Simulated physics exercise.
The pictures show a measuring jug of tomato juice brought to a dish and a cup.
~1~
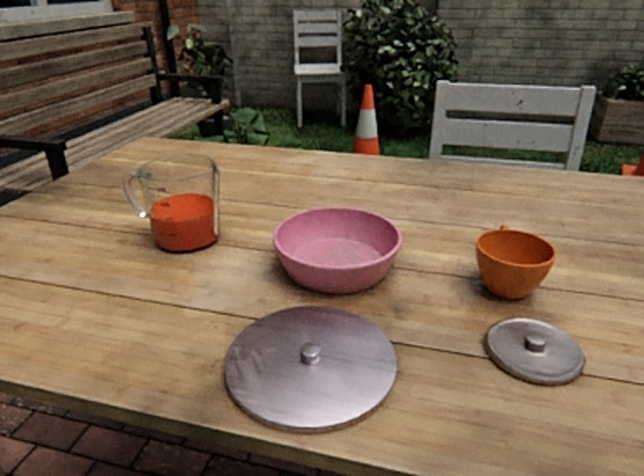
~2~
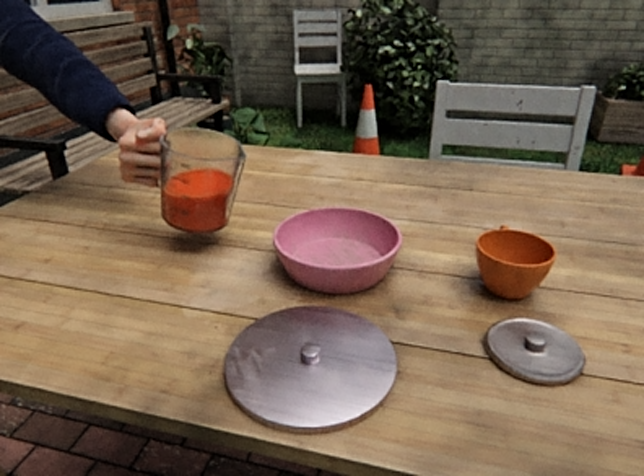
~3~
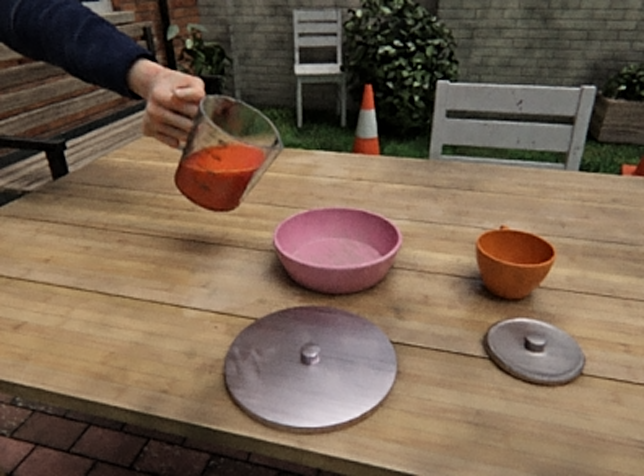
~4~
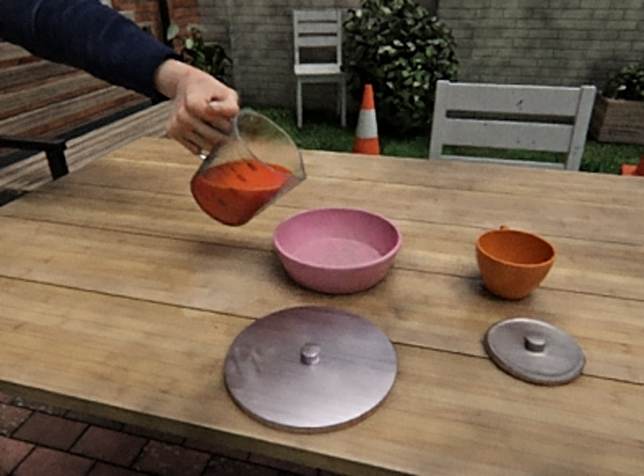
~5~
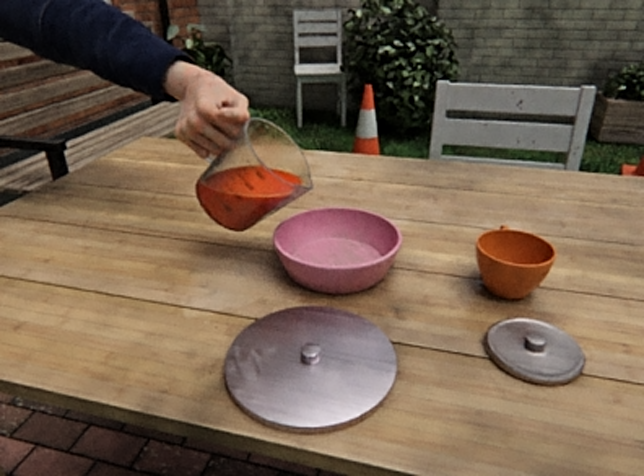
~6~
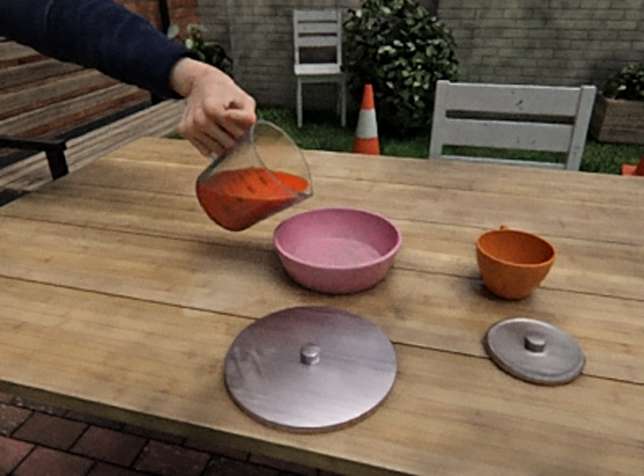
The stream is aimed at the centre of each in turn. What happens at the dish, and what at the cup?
The dish takes it in and the cup takes it in.
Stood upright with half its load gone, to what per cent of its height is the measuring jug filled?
Roughly 20 per cent.
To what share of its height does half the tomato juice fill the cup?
About 75 per cent.
A moment on, the tomato juice goes into the dish.
Further on, the tomato juice goes into the cup.
When it is over, the dish has its share inside; the cup has its share inside.
